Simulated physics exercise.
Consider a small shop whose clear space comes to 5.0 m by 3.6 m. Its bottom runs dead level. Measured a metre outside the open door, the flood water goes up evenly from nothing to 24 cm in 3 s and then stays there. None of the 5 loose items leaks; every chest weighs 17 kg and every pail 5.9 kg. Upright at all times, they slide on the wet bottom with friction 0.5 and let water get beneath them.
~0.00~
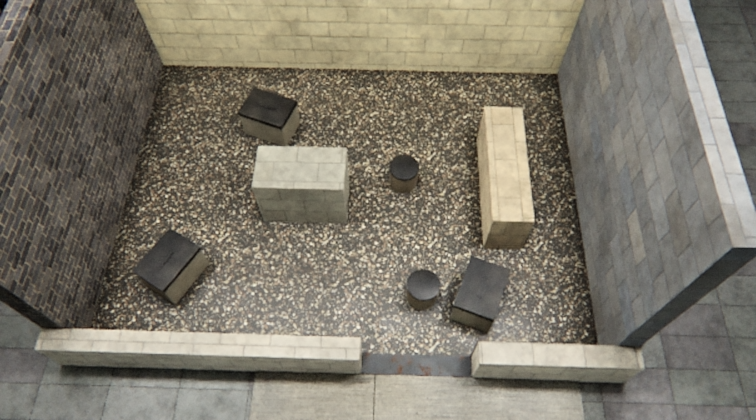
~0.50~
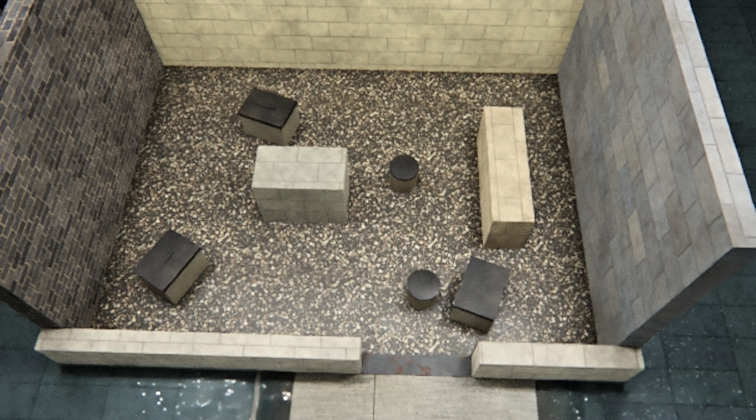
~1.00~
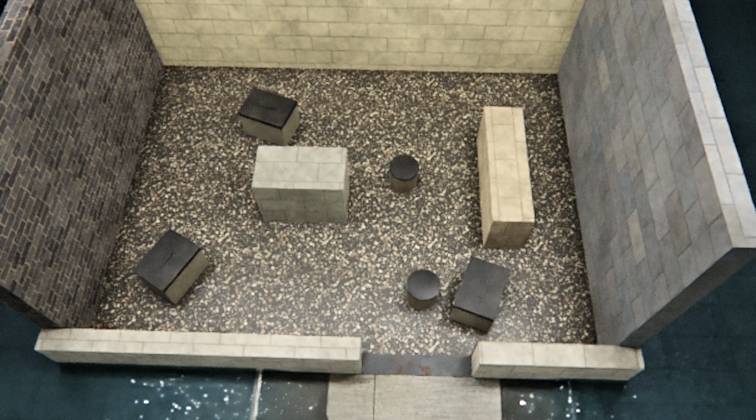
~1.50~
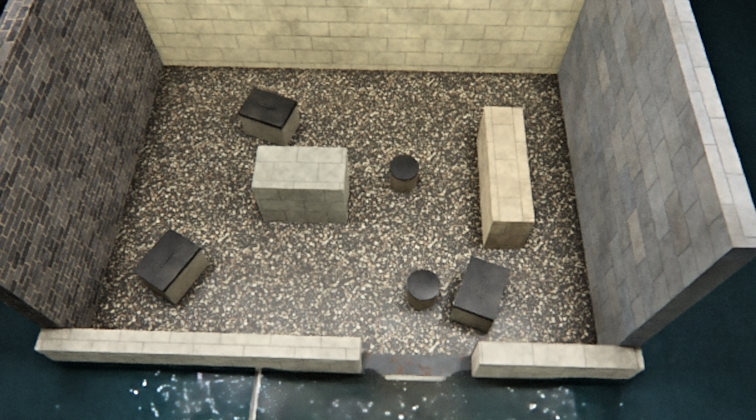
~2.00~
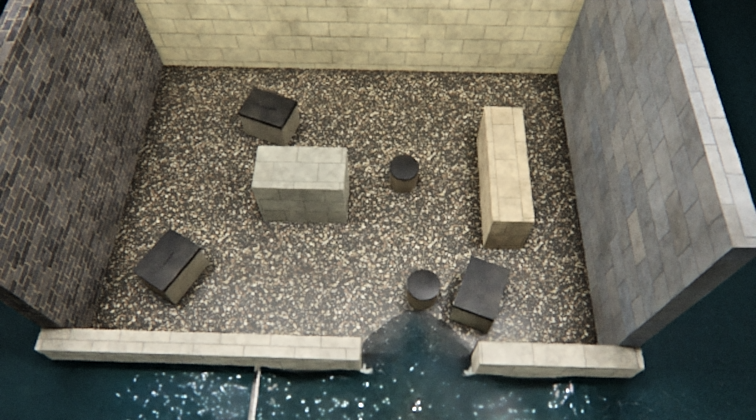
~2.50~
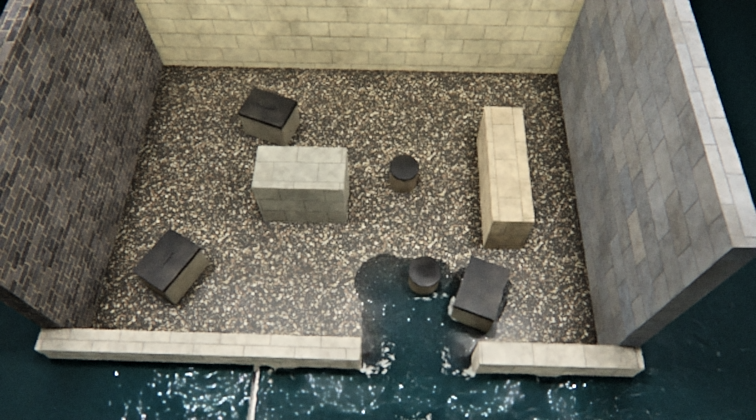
Dark water spreading over paving outside a roofless walled room, then pouring through the front gap onto the pebbled floor among blocks.
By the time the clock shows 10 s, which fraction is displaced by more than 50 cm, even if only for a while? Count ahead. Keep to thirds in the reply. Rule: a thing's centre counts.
My answer: One to two thirds.
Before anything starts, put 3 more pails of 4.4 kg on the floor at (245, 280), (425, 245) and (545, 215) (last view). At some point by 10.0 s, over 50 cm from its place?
So the first ends up below the threshold, the second past the threshold, the third past the threshold.
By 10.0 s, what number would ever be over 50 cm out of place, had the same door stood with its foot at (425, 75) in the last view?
That gives 4 of them.
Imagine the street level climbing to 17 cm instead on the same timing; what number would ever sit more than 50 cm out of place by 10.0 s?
Count: 2.
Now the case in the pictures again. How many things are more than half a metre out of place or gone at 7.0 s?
Tally: 3.
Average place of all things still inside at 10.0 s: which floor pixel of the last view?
They're centred close to (337, 204).
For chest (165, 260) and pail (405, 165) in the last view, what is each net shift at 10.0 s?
0 cm and 250 cm respectively.
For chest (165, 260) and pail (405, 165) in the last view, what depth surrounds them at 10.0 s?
Some 6 cm at the first, some 4 cm at the second.
After 3.5 s 1 of 5 are over 50 cm from their spots; 0 afloat.
After 4.5 s 2 of 5 are over 50 cm from their spots; 0 afloat.
After 7.0 s 3 of 5 are over 50 cm from their spots; 1 afloat.
After 10.0 s 2 of 5 are over 50 cm from their spots, and 3 have been at some point; 2 afloat.
